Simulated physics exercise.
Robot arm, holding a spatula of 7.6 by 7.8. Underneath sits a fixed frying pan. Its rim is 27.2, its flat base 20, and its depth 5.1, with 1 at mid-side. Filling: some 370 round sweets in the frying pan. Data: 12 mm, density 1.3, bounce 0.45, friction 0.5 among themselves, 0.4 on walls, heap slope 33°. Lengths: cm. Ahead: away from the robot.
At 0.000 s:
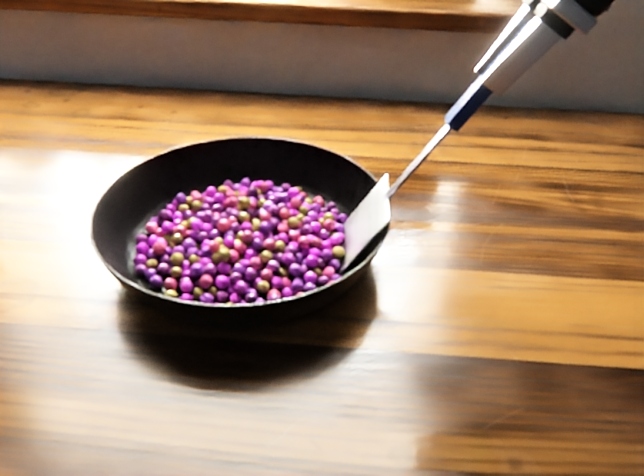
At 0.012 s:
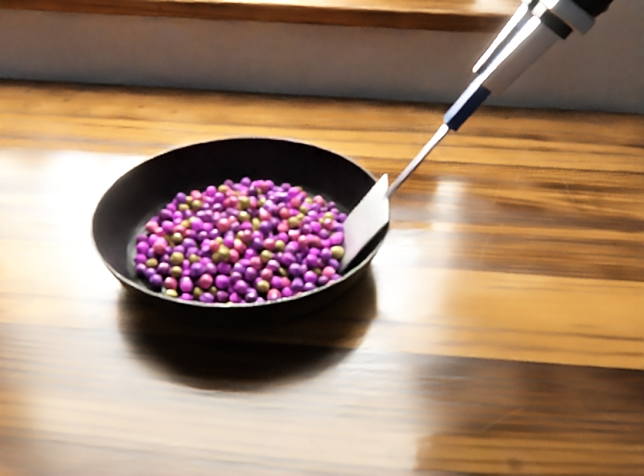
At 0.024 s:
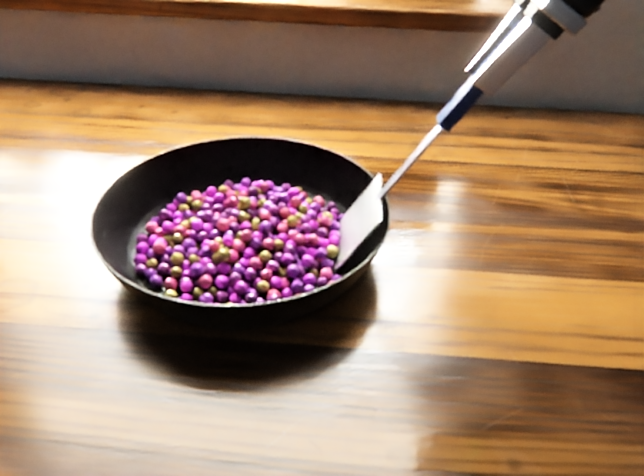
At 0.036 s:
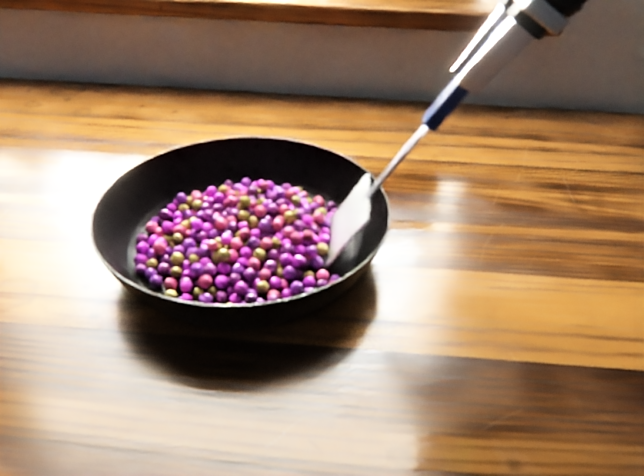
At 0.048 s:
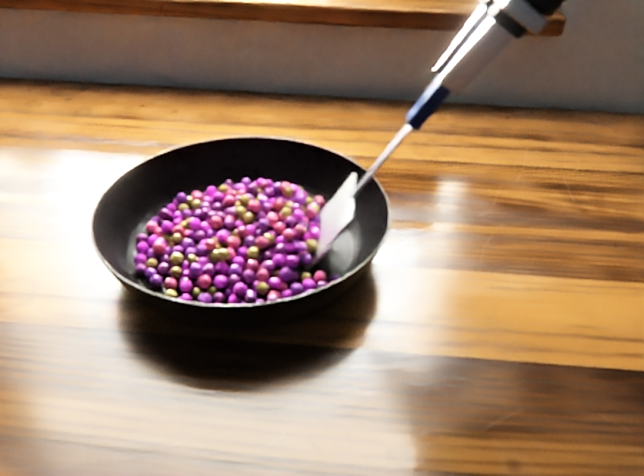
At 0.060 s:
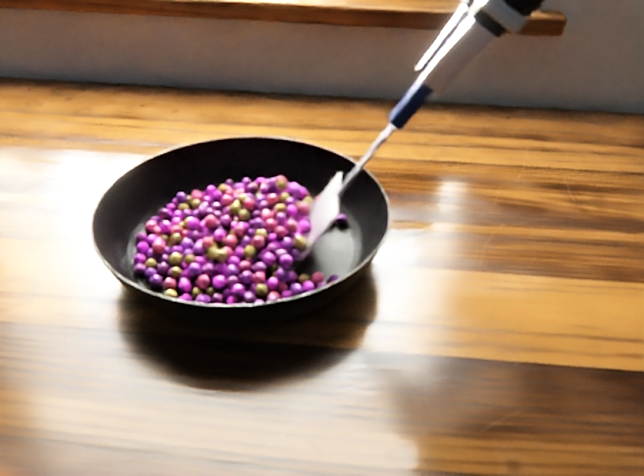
The clip opens on a black frying pan full of small round purple, pink and greenish sweets on a wooden surface, a robot arm holding a spatula at its right side. The spatula slides slowly leftward, pushing the nearby sweets inward and baring a patch of the pan's base behind it.
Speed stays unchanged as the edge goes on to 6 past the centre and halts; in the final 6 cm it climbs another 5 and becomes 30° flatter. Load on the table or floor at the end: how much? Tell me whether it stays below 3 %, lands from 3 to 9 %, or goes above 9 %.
It goes above 9 %.
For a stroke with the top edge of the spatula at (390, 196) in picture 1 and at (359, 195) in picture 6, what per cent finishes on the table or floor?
It comes to something like 0 %, give or take.
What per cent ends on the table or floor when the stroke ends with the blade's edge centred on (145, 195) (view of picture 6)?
Something close to 15 in a hundred.
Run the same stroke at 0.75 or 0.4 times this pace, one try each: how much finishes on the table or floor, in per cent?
Some 5 and 0 per cent.
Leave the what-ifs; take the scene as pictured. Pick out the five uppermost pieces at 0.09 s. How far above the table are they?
Height: Some 5 cm.
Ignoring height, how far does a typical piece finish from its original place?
Some 4 centimetres.
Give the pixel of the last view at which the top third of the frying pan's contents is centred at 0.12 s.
I'd put it somewhere near (220, 215).
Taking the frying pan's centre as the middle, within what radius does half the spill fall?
Roughly 54 centimetres.
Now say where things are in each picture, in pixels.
In the first frame, spatula top edge at (388, 195), sloping 59°; upper third of the load around (248, 228), from x 140 to 345, top at y 185; 369 in the frying pan.
In the second frame, spatula top edge at (387, 196), sloping 59°; upper third of the load around (248, 228), from x 140 to 345, top at y 185.
In the third frame, spatula top edge at (381, 195), sloping 59°; upper third of the load around (251, 228), from x 140 to 345, top at y 185.
In the fourth frame, spatula top edge at (368, 195), sloping 59°; upper third of the load around (254, 227), from x 140 to 345, top at y 185.
In the fifth frame, spatula top edge at (353, 194), sloping 59°; upper third of the load around (255, 227), from x 140 to 345, top at y 185.
In the sixth frame, spatula top edge at (338, 193), sloping 59°; upper third of the load around (257, 225), from x 140 to 340, top at y 180; 369 in the frying pan.
After 0.09 s, sloping 59°, highest piece 6 above the table; 369 in the frying pan.
After 0.12 s, sloping 49°, highest piece 6 above the table; 369 in the frying pan.
After 0.33 s, sloping 29°, highest piece 5 above the table; 323 in the frying pan, 45 on the table or floor, 1 on the blade or in flight.
After 1.38 s, sloping 29°, highest piece 4 above the table; 323 in the frying pan, 46 on the table or floor.
At rest, 323 in the frying pan, 46 on the table or floor. That is 12 % on the table or floor.
